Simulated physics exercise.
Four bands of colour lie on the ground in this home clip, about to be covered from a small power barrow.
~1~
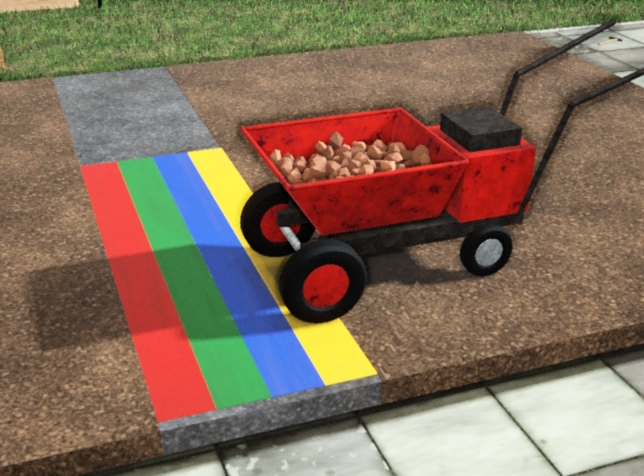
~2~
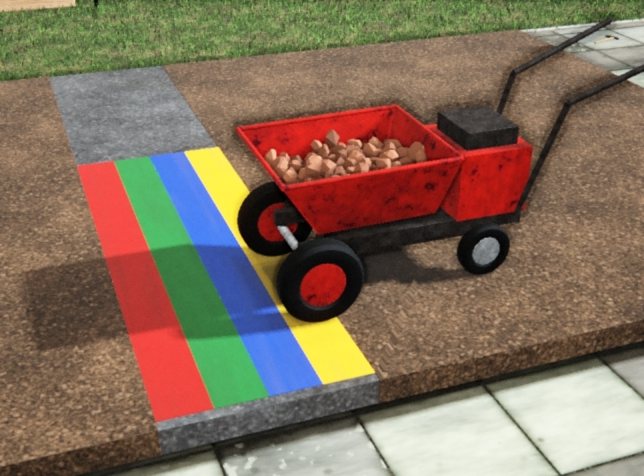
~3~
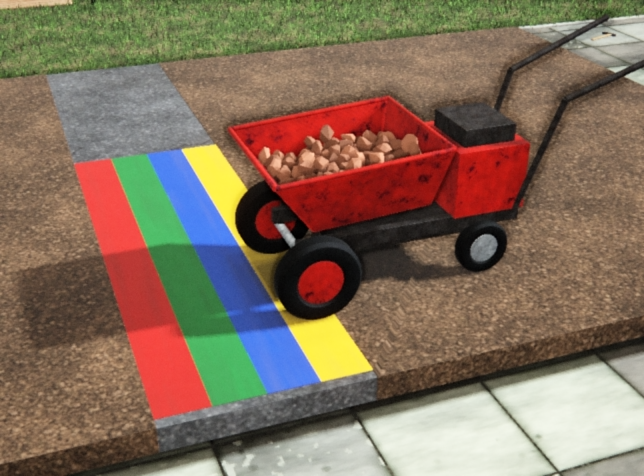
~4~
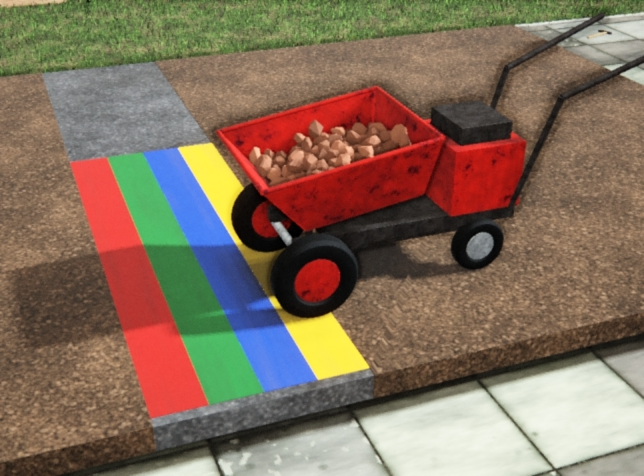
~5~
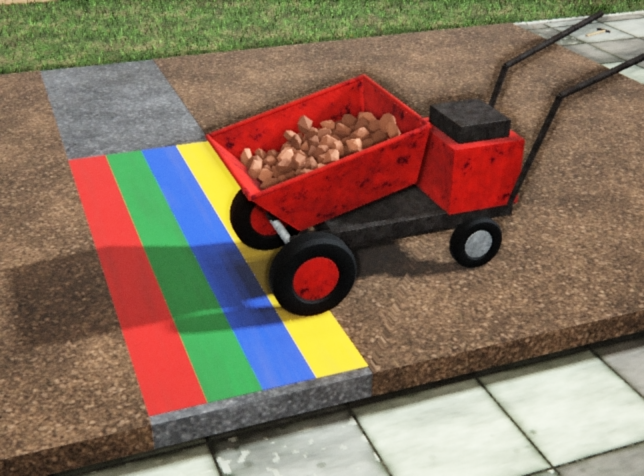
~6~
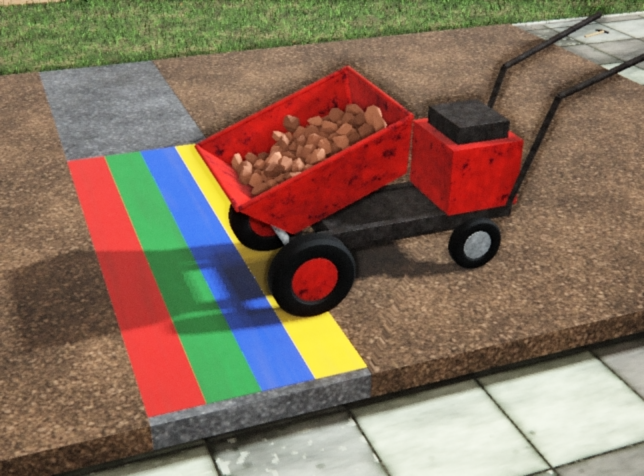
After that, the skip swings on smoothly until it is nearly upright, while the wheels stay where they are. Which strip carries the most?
The red strip.
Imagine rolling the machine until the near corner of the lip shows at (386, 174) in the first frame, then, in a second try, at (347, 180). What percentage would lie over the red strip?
You'd see around 0 per cent the first time and around 20 per cent the second.
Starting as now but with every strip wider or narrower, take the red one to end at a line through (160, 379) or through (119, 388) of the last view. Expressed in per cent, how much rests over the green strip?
Near 10 % and 30 %.
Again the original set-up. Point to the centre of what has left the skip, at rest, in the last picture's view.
Last view, centre at rest - approx. (147, 299).
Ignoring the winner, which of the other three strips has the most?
The strip in second place is green.
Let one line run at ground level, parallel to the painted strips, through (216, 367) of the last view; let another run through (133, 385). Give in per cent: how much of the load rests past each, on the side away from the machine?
About 80 percent, then about 20 percent.
Just after the last frame, skip tipped steeply; every one in the skip.
A moment on, skip tipped right over; the larger part in the skip; about a tenth over the green strip; about a tenth over the red strip; just a few falling.
Further on, skip tipped right over; roughly a third in the skip; roughly a quarter over the green strip; roughly a third over the red strip; roughly a quarter off the paint.
When it is over, skip tipped right over; roughly a quarter in the skip; not one over the yellow strip; not one over the blue strip; roughly a quarter over the green strip; roughly a third over the red strip; roughly a quarter off the paint.
